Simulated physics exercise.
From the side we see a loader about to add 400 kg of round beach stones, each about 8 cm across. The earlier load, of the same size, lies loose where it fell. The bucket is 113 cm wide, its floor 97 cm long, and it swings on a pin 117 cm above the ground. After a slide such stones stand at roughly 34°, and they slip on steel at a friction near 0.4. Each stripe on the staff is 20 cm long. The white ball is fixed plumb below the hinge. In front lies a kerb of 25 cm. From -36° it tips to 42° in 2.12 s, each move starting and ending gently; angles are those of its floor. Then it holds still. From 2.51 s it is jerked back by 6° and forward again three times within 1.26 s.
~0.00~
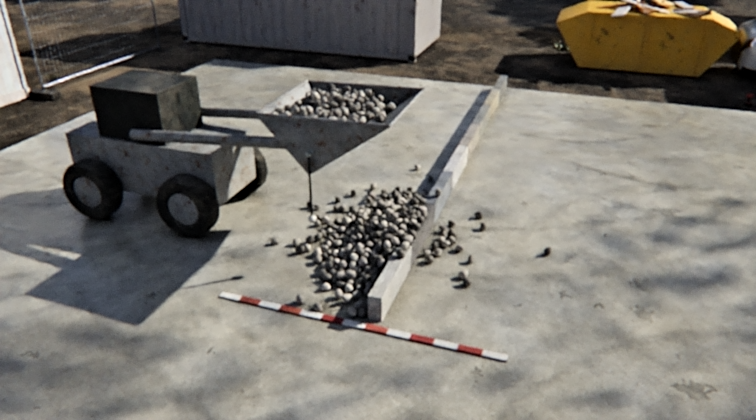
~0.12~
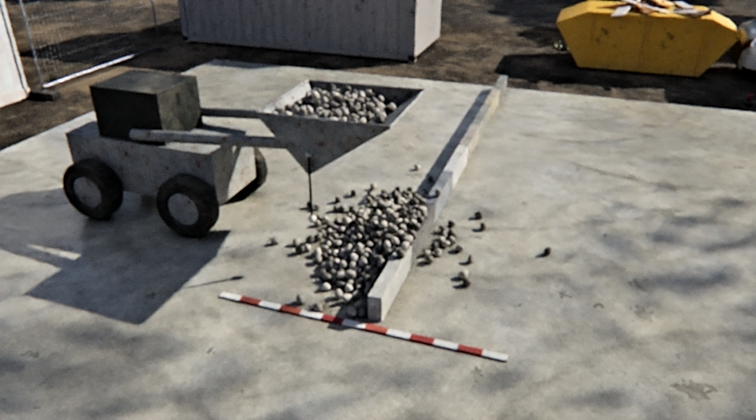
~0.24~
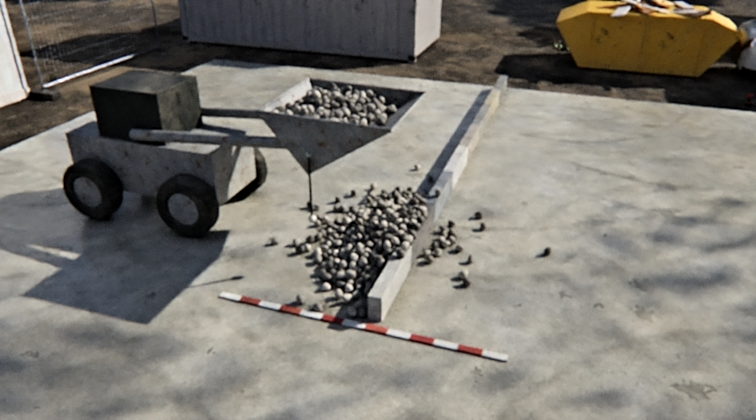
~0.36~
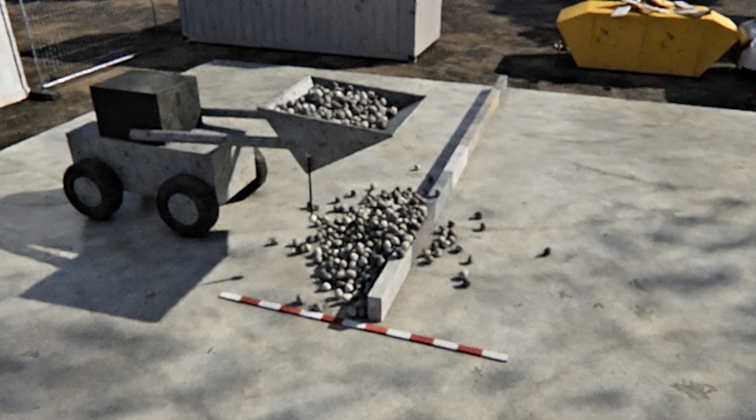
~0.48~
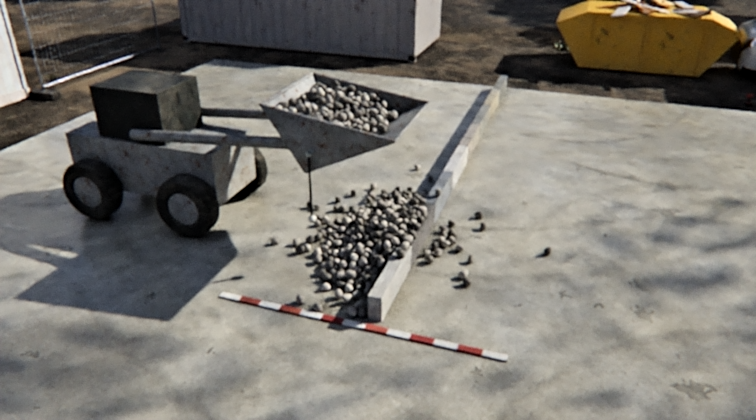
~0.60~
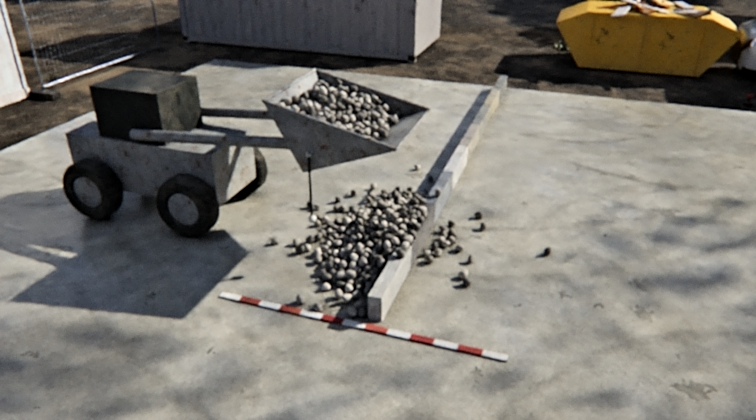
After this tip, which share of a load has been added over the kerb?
Roughly 53 per cent of a load more.
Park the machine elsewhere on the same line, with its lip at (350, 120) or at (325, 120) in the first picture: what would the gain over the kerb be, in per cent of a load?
Near 5 per cent from the first place, 0 from the second.
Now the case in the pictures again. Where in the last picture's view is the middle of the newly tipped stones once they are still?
Their middle is at about (425, 241).
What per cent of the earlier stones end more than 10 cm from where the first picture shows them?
About 15 per cent.
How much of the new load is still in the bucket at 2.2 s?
Roughly 10 per cent is still inside.
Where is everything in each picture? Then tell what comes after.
In the first picture, the bucket is at -36°, its lip at (390, 126); the top of the load is at (342, 100). The earlier load is highest near (411, 211), 31 cm above ground level, 97 % on this side of the kerb, 3 % over the kerb.
In the second picture, the bucket is at -35°, its lip at (390, 127); the top of the load is at (337, 98); the stones move at 0.0 m/s on average.
In the third picture, the bucket is at -33°, its lip at (391, 131); the top of the load is at (334, 96); the stones move at 0.1 m/s on average.
The fourth picture shows lip at (393, 136), floor tilted -30°, highest stones at (329, 95); the stones move at 0.1 m/s on average.
In the fifth picture, the bucket is at -26°, its lip at (395, 142); the top of the load is at (327, 92); the stones move at 0.1 m/s on average.
The sixth picture shows lip at (396, 150), floor tilted -21°, highest stones at (320, 89); the stones move at 0.2 m/s on average.
After 1.6 s the floor is at 30°; in per cent of one load, 88 in the bucket, 108 on this side of the kerb, 4 over the kerb; the foremost stones are at (478, 248).
After 2.2 s the floor is at 42°; in per cent of one load, 12 in the bucket, 146 on this side of the kerb, 42 over the kerb; the foremost stones are at (510, 247).
After 4.2 s the floor is at 42°; in per cent of one load, 0 in the bucket, 143 on this side of the kerb, 57 over the kerb; the foremost stones are at (584, 269).
After 6.9 s the floor is at 42°; in per cent of one load, 0 in the bucket, 143 on this side of the kerb, 57 over the kerb; the foremost stones are at (584, 269). Net gain over the kerb, 53.
